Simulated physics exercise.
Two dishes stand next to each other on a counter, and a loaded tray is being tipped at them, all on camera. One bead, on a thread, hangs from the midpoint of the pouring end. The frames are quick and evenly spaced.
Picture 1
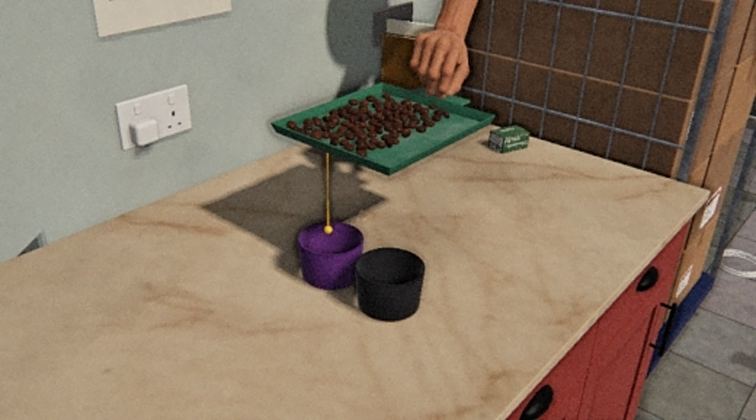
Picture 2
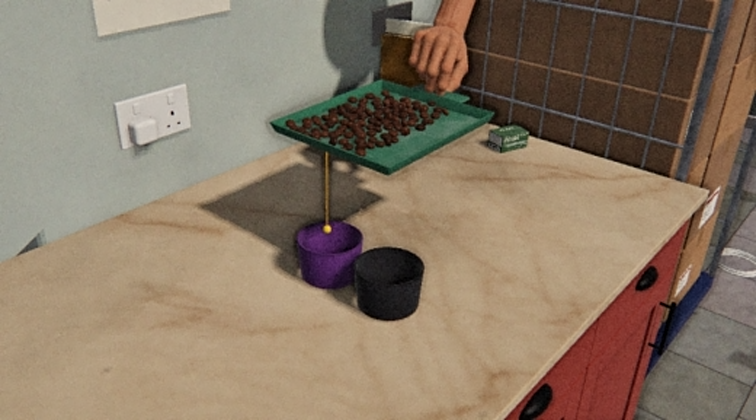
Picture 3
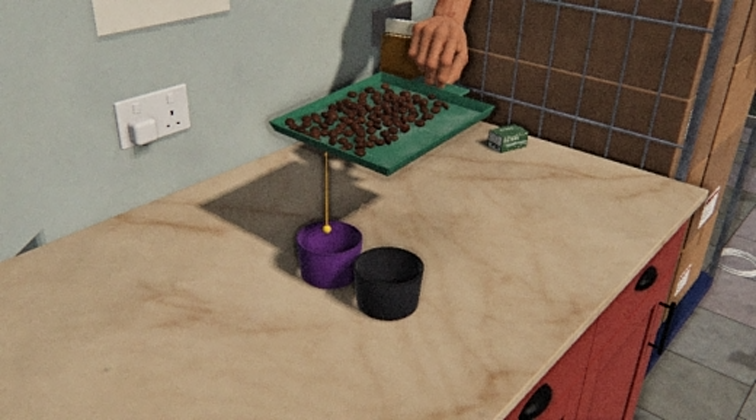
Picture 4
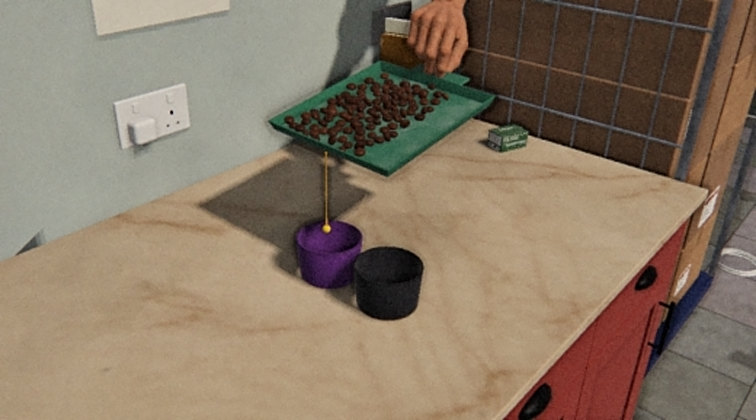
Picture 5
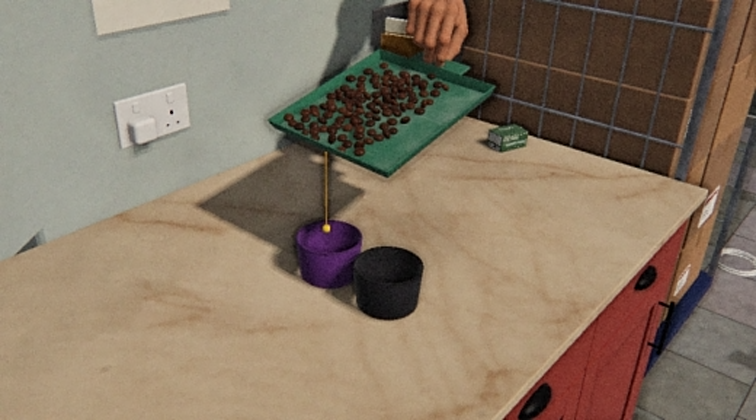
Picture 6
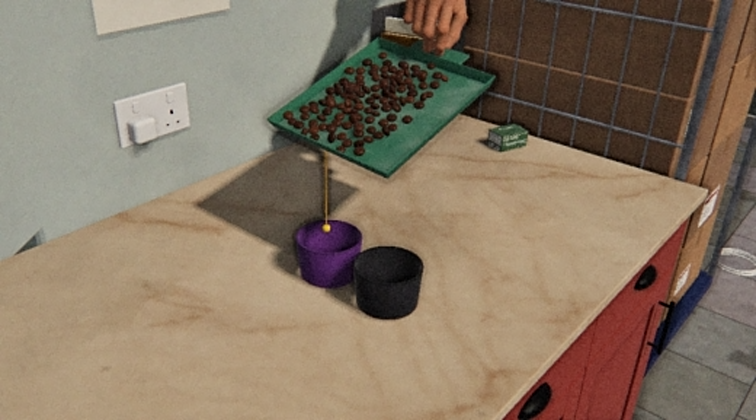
A green tray loaded with small dark brown pieces tilts gradually, its far side rising as a hand holds it from behind, above a pale marbled countertop seen from a raised, angled view. Below it sit a purple dish on the left and a black one on the right, with a yellow bead hanging on a thread over the purple dish. The pieces shift slightly and spread apart on the tray, while the dishes stay still and the camera barely moves.
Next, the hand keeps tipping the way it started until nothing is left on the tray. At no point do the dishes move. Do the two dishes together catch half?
Mostly spilled.
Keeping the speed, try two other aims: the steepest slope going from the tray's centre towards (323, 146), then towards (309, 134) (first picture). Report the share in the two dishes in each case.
In turn some 10 and 0 per cent.
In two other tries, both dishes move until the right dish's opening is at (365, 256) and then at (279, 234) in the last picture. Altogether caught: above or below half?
Result, first place: Not as much as half; second place: Not as much as half.
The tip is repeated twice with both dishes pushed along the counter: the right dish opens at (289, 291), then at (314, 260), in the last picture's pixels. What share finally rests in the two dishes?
The first position comes out at 0 per cent, the other at 50 per cent.
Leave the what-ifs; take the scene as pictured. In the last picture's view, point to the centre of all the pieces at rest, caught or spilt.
Close to (316, 311) in the last picture.
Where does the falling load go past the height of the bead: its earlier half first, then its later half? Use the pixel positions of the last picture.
At (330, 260) for the first part, then at (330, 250) for the others.
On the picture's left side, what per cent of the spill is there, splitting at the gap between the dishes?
It comes to about 90 percent.
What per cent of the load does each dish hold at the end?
The share is 0 per cent in the left dish and 20 per cent in the right dish.
Soon after the last picture, tray tipped steeply; nearly all on the tray; a stray few outside both; a small part in the air.
A little later, tray tipped right over; a small part on the tray; a small part in the right dish; about two thirds outside both; about a quarter in the air.
Later still, tray tipped past a quarter turn; about a quarter in the right dish; most outside both.
At rest, tray tipped past a quarter turn; about a quarter in the right dish; none in the left dish; most outside both.
